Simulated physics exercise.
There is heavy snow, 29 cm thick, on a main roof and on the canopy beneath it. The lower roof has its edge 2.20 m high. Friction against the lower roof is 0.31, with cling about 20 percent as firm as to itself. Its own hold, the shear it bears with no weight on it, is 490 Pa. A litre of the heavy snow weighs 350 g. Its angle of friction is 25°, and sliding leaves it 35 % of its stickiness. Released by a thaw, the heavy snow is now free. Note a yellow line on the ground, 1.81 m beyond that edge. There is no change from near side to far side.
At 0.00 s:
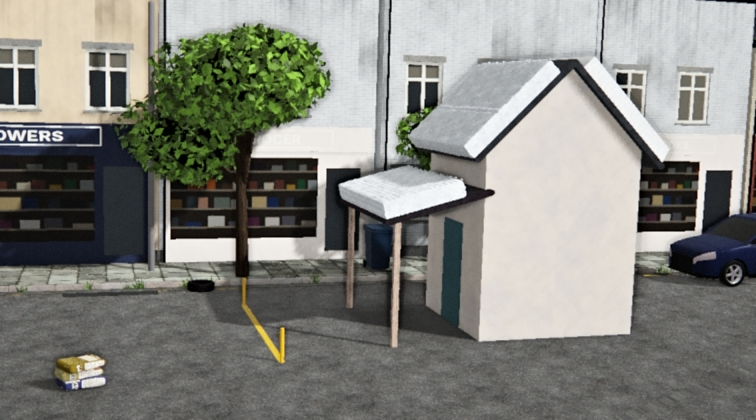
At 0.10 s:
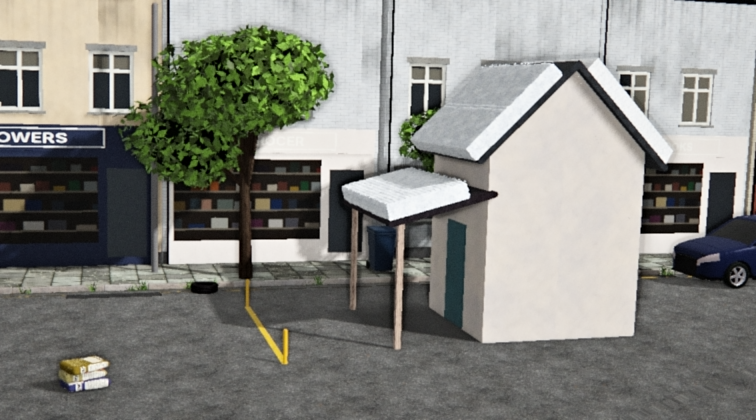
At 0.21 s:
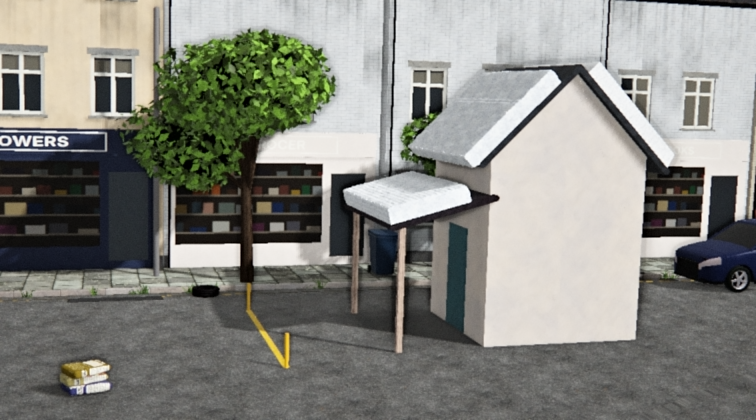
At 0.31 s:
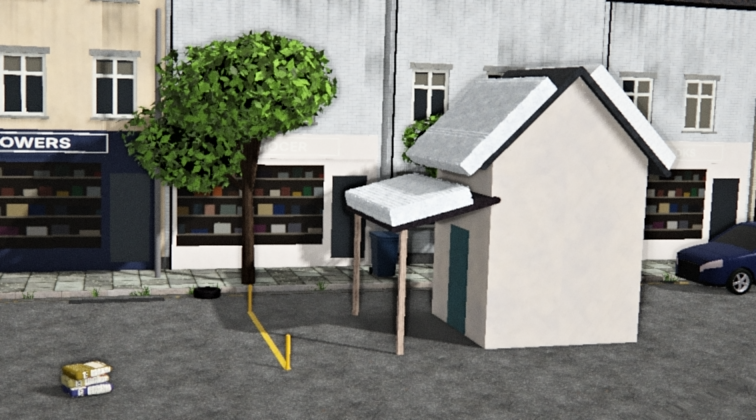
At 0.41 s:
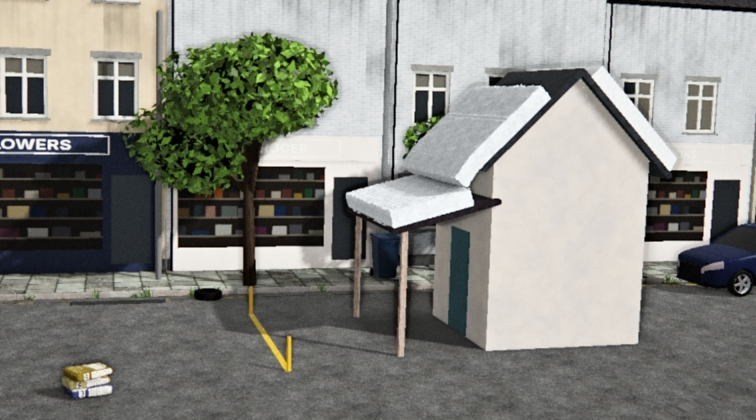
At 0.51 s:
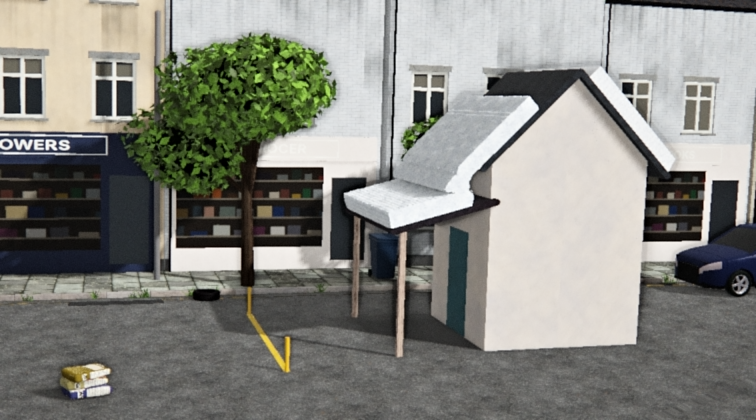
Thick snow sliding down the left slope of a small shed's roof toward its snow-covered porch canopy, cracking as it moves.
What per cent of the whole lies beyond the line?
Roughly 26 %.
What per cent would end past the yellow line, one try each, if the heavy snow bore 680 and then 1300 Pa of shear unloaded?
It'd be some 20 percent the first time and some 8 percent the second.
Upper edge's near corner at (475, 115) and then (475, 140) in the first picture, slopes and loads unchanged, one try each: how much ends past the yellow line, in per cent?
40 %, then 35 %.
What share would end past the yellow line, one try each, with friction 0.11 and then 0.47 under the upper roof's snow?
I'd say 30 %, followed by 16 %.
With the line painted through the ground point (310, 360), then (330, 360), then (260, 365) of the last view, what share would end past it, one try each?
Roughly 40 %, then 55 %, then 18 %.
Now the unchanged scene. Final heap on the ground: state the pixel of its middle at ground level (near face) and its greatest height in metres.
Middle near (310, 360); height roughly 0.3 m.
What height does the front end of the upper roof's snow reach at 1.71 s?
0.0 m or thereabouts.
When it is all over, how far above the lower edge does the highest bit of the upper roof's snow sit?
0.6 m, give or take.
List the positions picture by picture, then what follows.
Leading edge of the heavy snow at (474, 140), in the first frame.
Leading edge of the heavy snow at (477, 143), its middle shifted 2.8 cm, 1 % of it past the upper edge, in one piece, in the second frame.
Leading edge of the heavy snow at (475, 155), its middle shifted 11 cm, 5 % of it past the upper edge, in one piece, in the third frame.
Leading edge of the heavy snow at (471, 153), its middle shifted 24 cm, 11 % of it past the upper edge, in one piece, in the fourth frame.
Leading edge of the heavy snow at (464, 170), its middle shifted 43 cm, 21 % of it past the upper edge, cracking, in the fifth frame.
Leading edge of the heavy snow at (454, 178), its middle shifted 67 cm, 33 % of it past the upper edge, cracking, in the sixth frame.
After 1.06 s, none is below the lower edge and 0 % is past the line.
After 1.71 s, 54 % is below the lower edge and 2 % is past the line.
After 2.35 s, 74 % is below the lower edge and 26 % is past the line.
After 3.00 s, 78 % is below the lower edge and 26 % is past the line.
After 3.90 s, at the end, 78 % is below the lower edge and 26 % is past the line.
